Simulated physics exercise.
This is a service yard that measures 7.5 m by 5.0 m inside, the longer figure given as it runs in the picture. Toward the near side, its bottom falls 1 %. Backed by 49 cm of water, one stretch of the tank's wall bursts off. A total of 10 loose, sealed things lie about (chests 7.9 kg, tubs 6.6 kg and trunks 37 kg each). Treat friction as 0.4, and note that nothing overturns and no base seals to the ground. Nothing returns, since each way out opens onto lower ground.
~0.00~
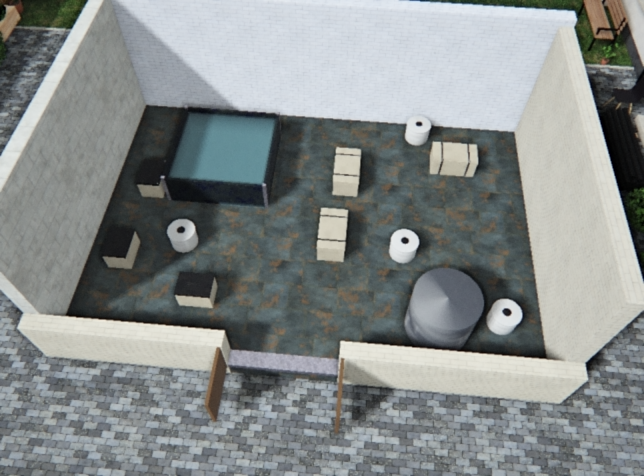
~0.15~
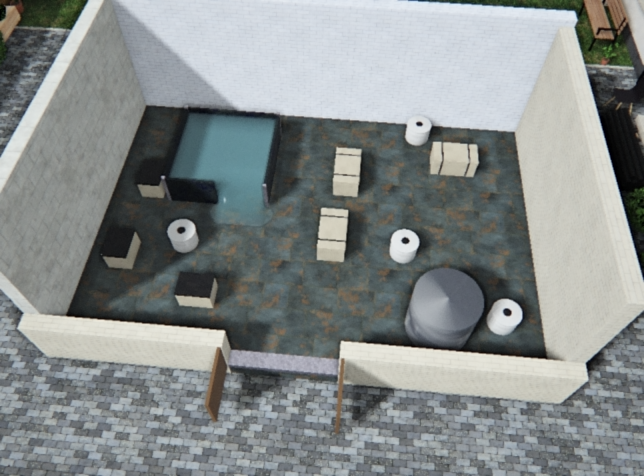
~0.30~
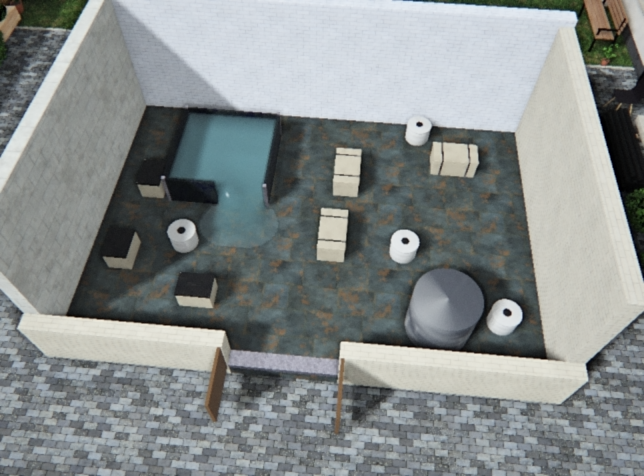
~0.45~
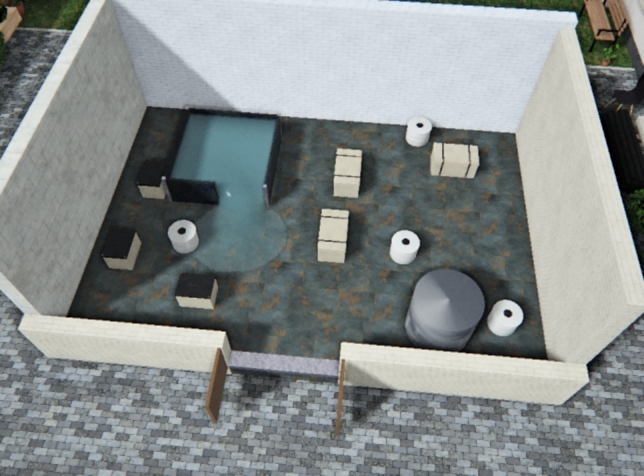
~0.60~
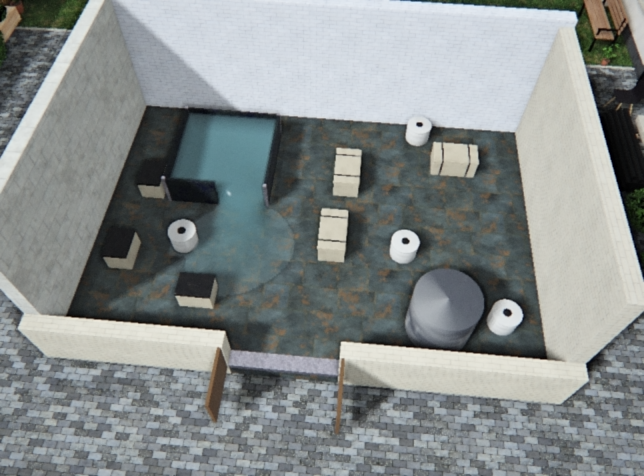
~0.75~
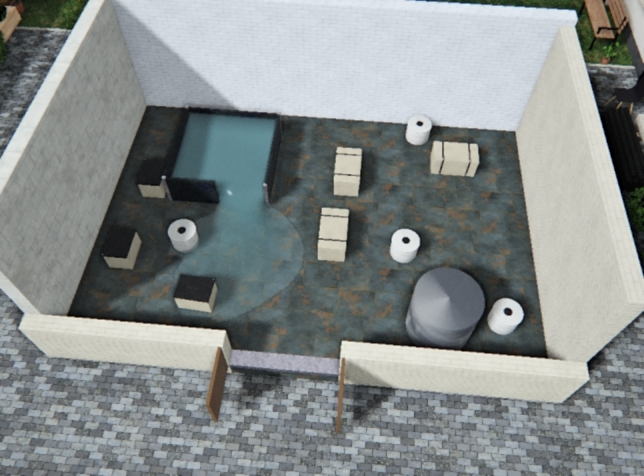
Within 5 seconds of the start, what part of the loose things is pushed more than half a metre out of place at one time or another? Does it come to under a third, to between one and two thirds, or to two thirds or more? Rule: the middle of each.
Under a third.
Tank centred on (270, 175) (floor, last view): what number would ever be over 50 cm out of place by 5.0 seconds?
Count: 1.
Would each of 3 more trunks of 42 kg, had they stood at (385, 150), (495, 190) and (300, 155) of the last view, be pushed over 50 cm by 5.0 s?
In the order asked: Not as far, not as far, not as far.
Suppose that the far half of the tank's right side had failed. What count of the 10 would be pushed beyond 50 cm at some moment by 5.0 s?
Count: 5.
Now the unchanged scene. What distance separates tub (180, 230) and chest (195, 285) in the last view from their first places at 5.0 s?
First: 20 cm. Second: 150 cm.
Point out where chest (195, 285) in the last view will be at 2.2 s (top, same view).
(140, 315) or thereabouts.
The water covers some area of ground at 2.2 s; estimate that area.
13 m2.
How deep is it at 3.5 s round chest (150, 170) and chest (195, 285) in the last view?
I'd estimate 0 cm for the first and 12 cm for the second.
After 1.1 s 1 of 10 are over 50 cm from their spots; 0 afloat.
After 2.2 s 1 of 10 are over 50 cm from their spots; 1 afloat.
After 3.5 s 1 of 10 are over 50 cm from their spots; 1 afloat.
After 5.0 s 2 of 10 are over 50 cm from their spots, and 2 have been at some point; 1 afloat.
